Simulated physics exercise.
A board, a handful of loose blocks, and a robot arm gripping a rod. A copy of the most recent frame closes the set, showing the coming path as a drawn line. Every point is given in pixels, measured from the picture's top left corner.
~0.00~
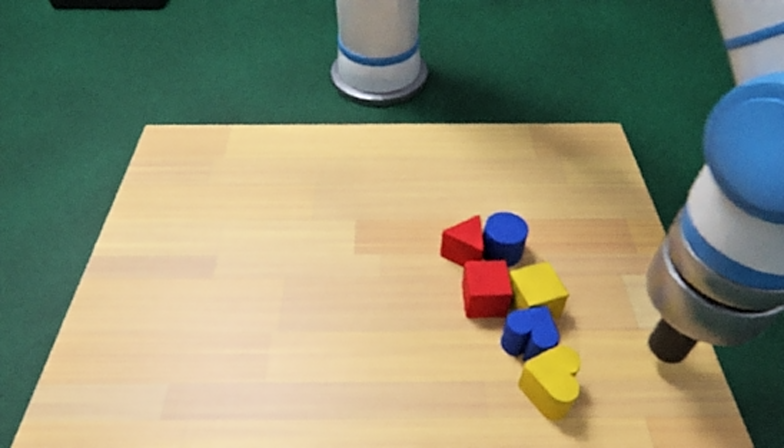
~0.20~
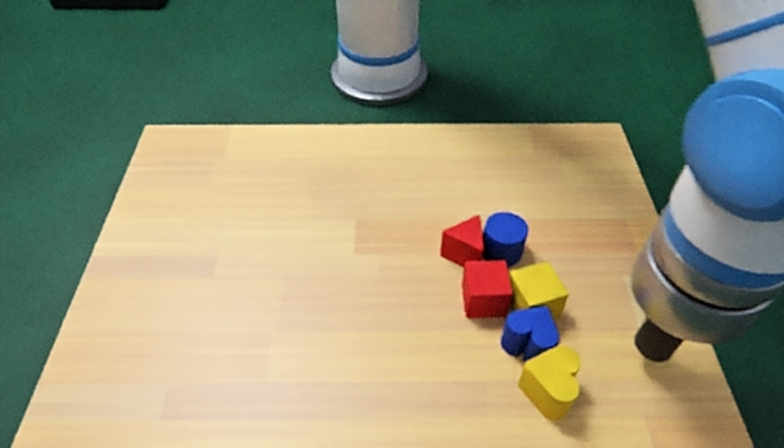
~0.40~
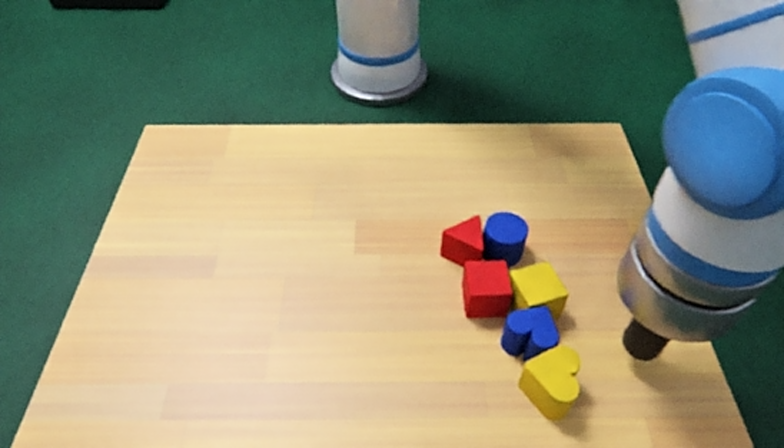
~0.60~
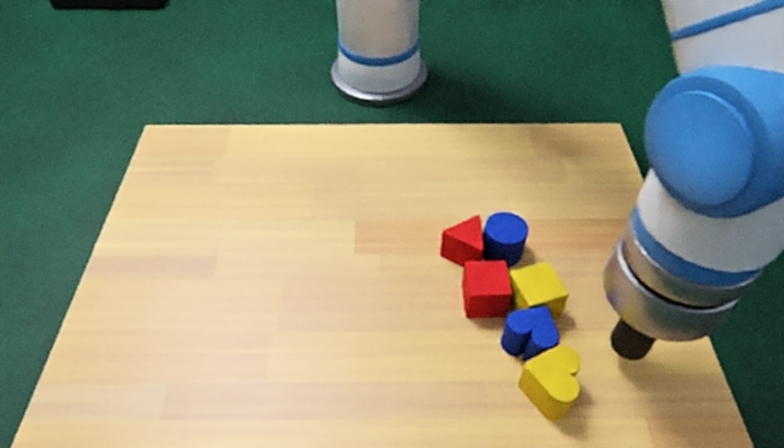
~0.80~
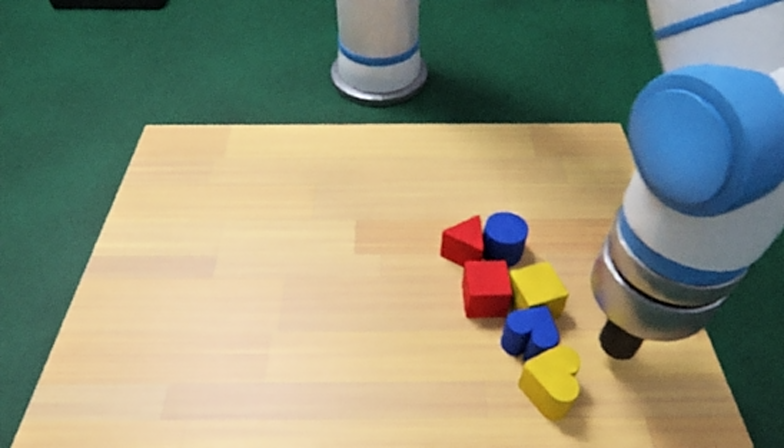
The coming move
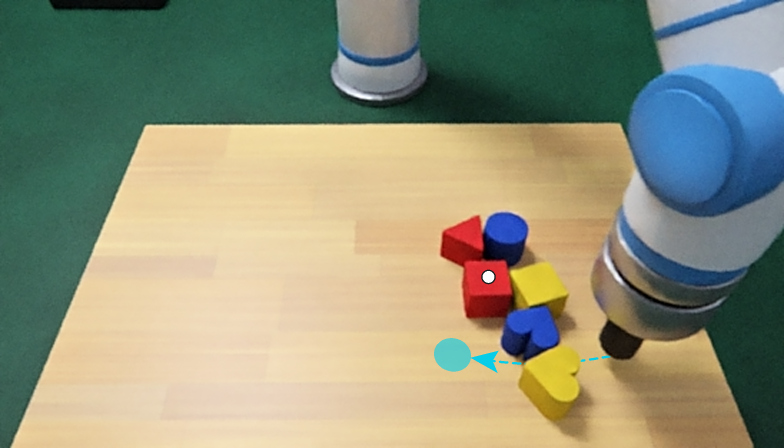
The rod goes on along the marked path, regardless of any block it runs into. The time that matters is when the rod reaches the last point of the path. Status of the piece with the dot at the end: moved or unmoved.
By the last moment of the path, the piece with the dot has shifted.
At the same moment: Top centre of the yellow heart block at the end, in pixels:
When the path ends, it will be at (532, 387).
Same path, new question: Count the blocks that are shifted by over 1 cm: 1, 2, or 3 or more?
Three or more blocks.
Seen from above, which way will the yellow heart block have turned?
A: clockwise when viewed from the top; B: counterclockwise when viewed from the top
B (counterclockwise when viewed from the top)
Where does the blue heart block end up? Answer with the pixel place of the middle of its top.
At the end it should sit near (462, 299).
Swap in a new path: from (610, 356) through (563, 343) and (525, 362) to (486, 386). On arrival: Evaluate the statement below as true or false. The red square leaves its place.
False
Drawn move, from (610, 356) through (533, 364) to (453, 355); the dot is on the red square.
The first path, step by step. One third of the way, rod at (565, 350); blue heart block at (527, 323), turned 10° clockwise; yellow heart block at (547, 379), turned 20° anticlockwise.
Two thirds of the way, rod at (509, 350); red square at (485, 270); blue heart block at (487, 311), turned 75° clockwise; yellow heart block at (532, 387), turned 65° anticlockwise.
At the end, rod at (455, 342); red square at (482, 265), turned 20° clockwise; blue heart block at (462, 299), turned 110° clockwise; yellow square still; yellow heart block at (532, 387), turned 65° anticlockwise.
